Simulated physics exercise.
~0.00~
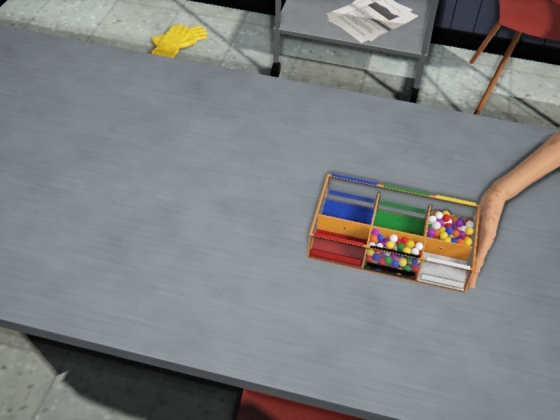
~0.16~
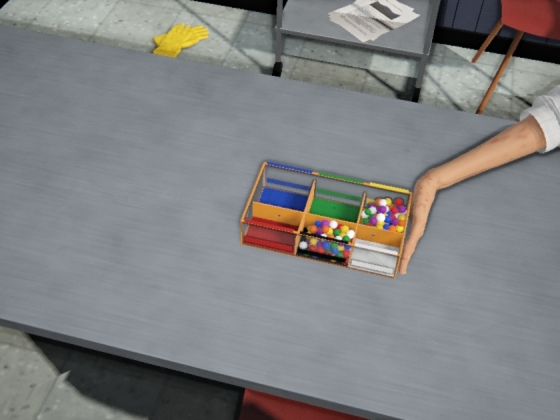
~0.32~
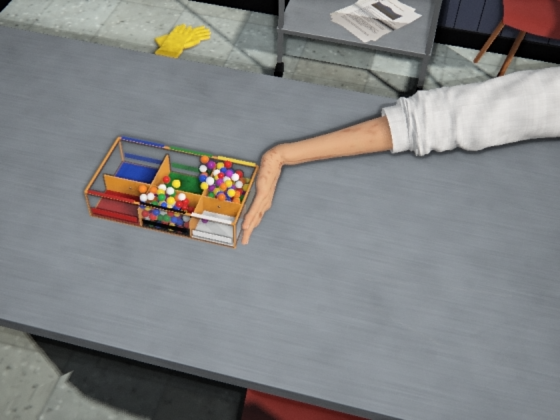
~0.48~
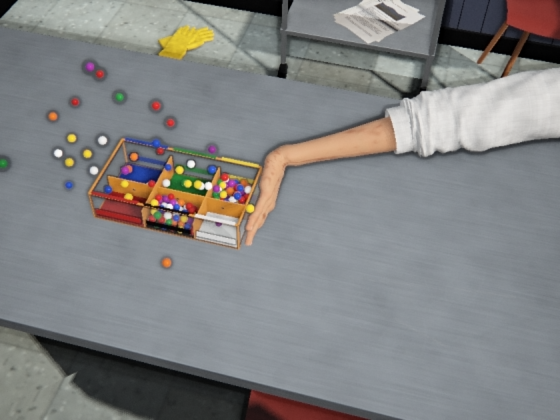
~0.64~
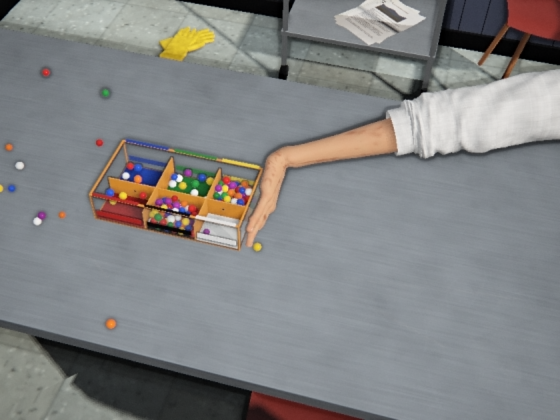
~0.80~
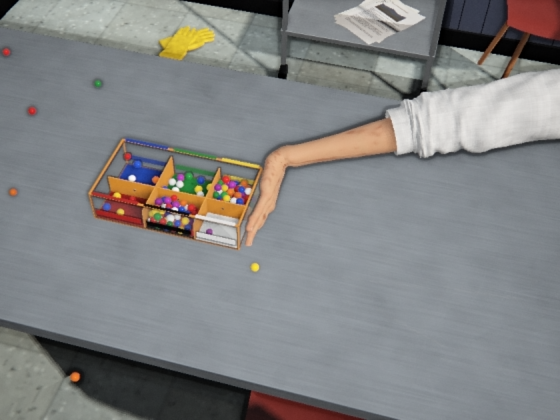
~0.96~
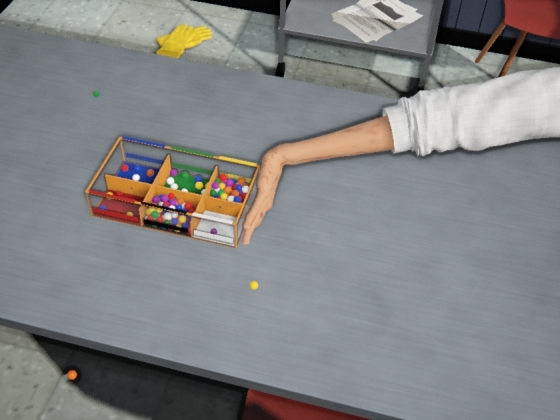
A hand pushing a divided tray of colourful marbles left across a grey table, then stopping as some marbles scatter out.
